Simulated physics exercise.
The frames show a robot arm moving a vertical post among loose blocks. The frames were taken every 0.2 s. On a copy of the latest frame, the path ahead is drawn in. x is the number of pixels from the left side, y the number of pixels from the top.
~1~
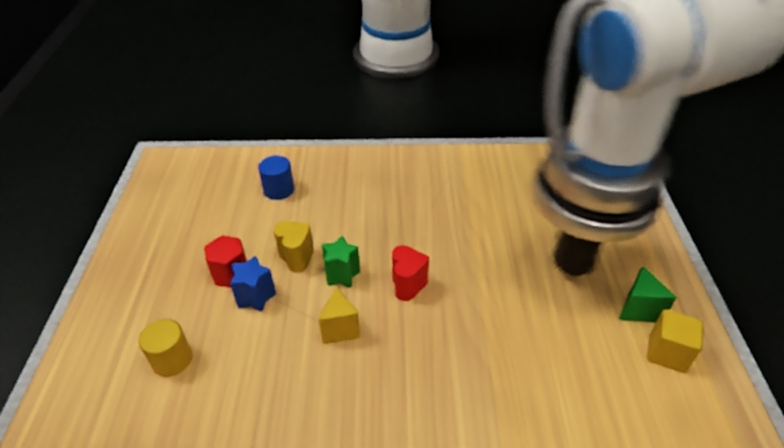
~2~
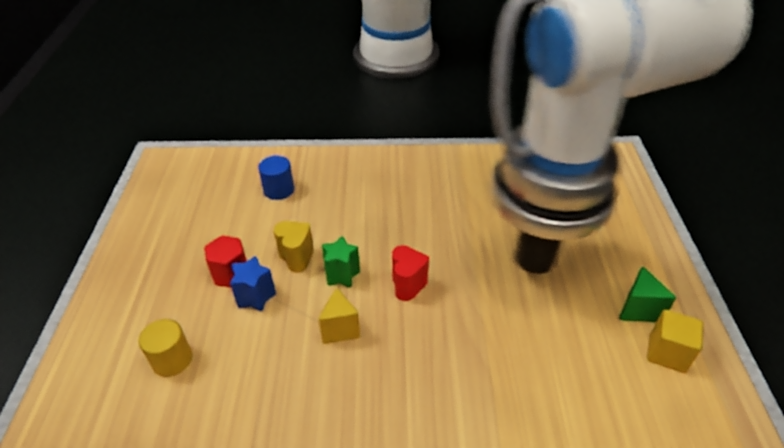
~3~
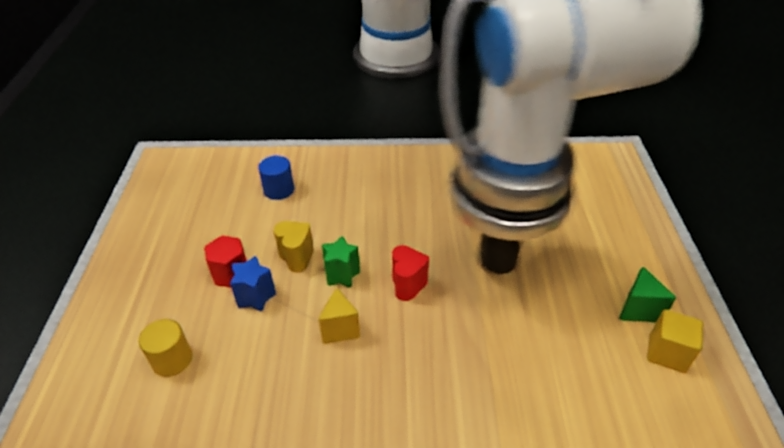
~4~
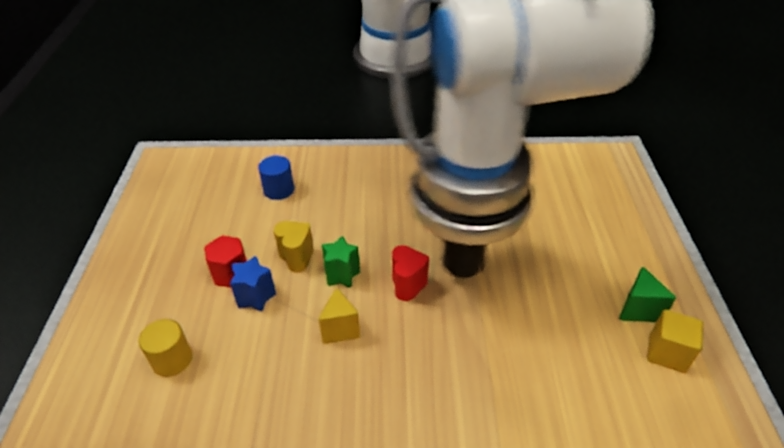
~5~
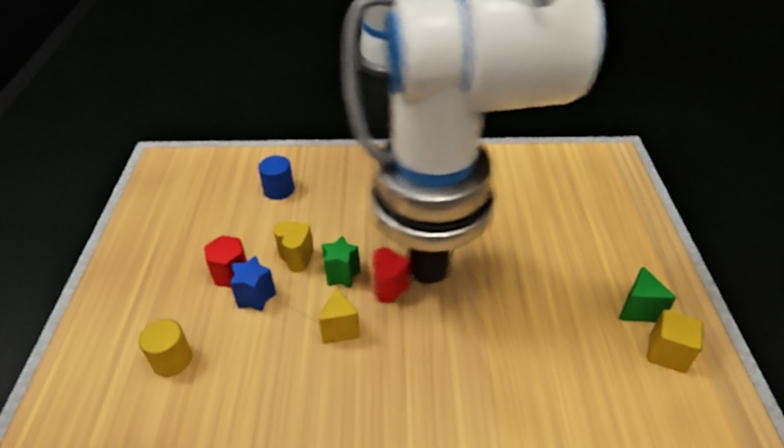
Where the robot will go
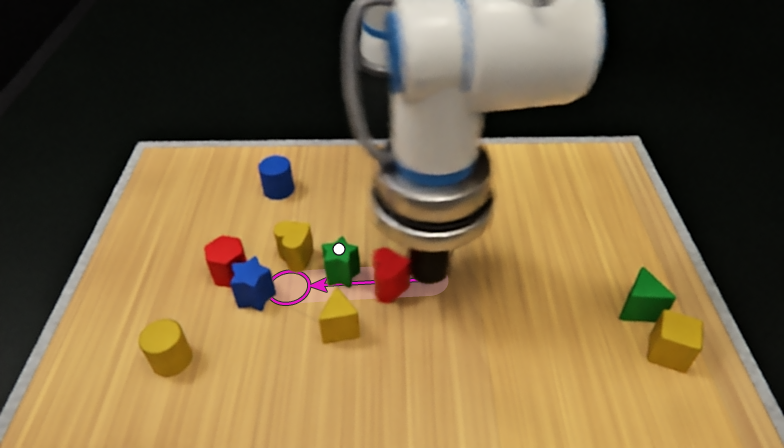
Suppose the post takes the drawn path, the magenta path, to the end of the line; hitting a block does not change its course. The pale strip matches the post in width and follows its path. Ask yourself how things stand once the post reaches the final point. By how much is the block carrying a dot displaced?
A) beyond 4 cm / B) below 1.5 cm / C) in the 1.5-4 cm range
Choice A: Beyond 4 cm.
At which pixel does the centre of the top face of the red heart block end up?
By then it is at (280, 291).
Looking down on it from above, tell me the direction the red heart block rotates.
Anticlockwise, looking down.
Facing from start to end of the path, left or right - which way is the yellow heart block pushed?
Slides right.
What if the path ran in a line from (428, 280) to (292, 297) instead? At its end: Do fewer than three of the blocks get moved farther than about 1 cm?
No, I don't think so.
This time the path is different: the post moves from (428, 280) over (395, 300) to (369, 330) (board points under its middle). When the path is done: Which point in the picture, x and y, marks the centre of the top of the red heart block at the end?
At (349, 273).
The drawn path runs in a line from (428, 280) to (289, 287); the dot is on the green star.
What follows on the original path. One third of the way, post at (380, 271); green star at (330, 248), turned 20° clockwise; red heart block at (346, 269), turned 25° clockwise.
Two thirds of the way, post at (334, 273); yellow heart block at (283, 228), turned 30° clockwise; green star at (300, 247), turned 70° clockwise; red heart block at (303, 281).
At the end, post at (286, 276); blue star at (240, 272); yellow heart block at (271, 220), turned 70° clockwise; green star at (261, 243), turned 95° clockwise; red heart block at (280, 291), turned 40° anticlockwise.
